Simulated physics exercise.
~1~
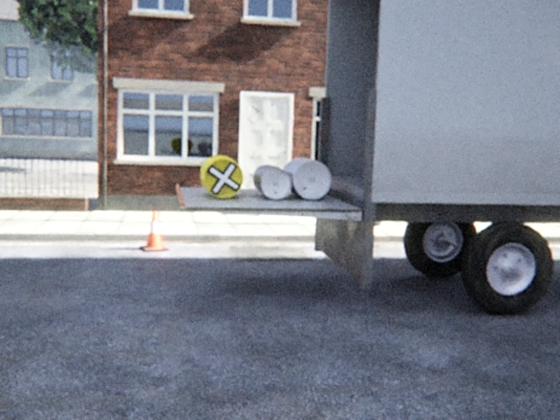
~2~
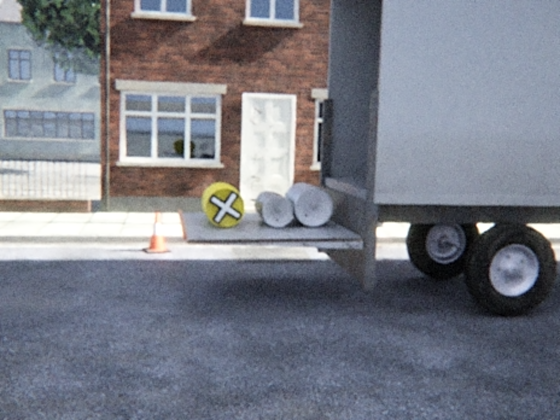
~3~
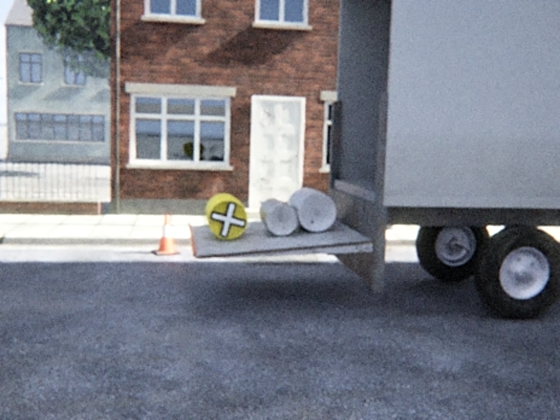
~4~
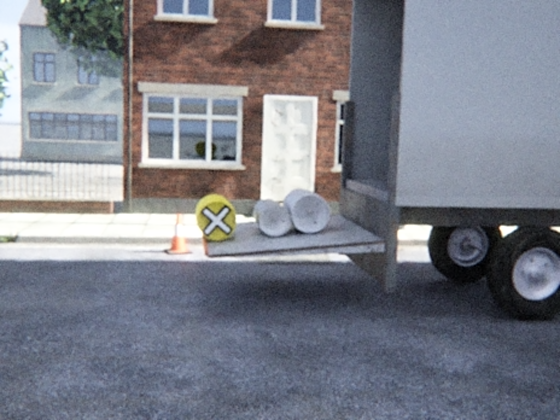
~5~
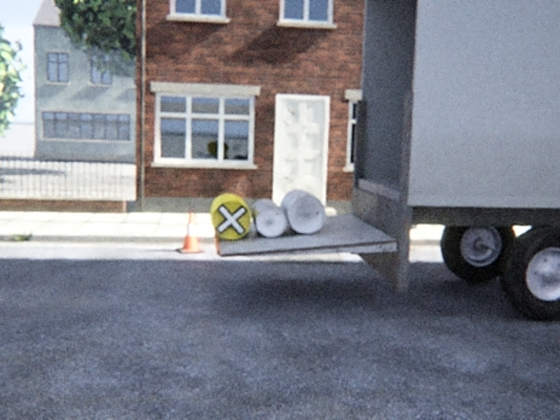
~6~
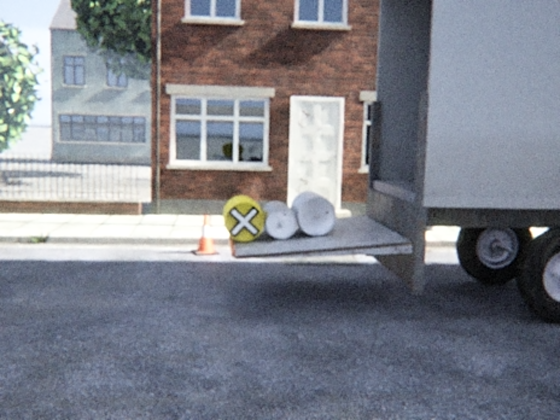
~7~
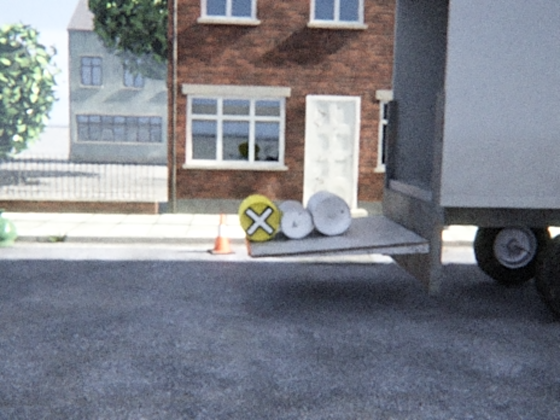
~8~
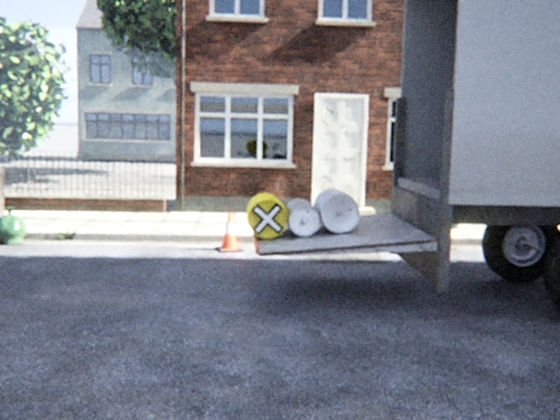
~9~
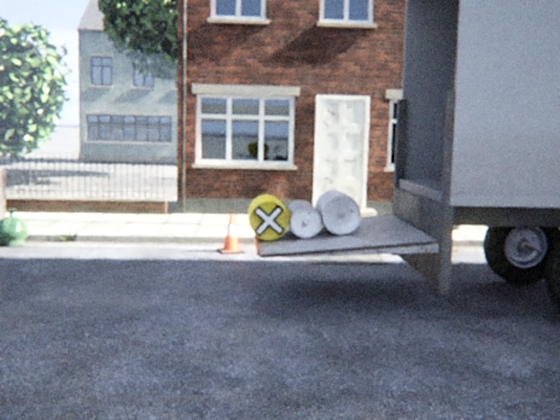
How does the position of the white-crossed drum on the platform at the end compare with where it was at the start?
At the start it sits a little way in from the platform's outer left edge. At the end it rests lower down, right by that edge on the tilted platform.
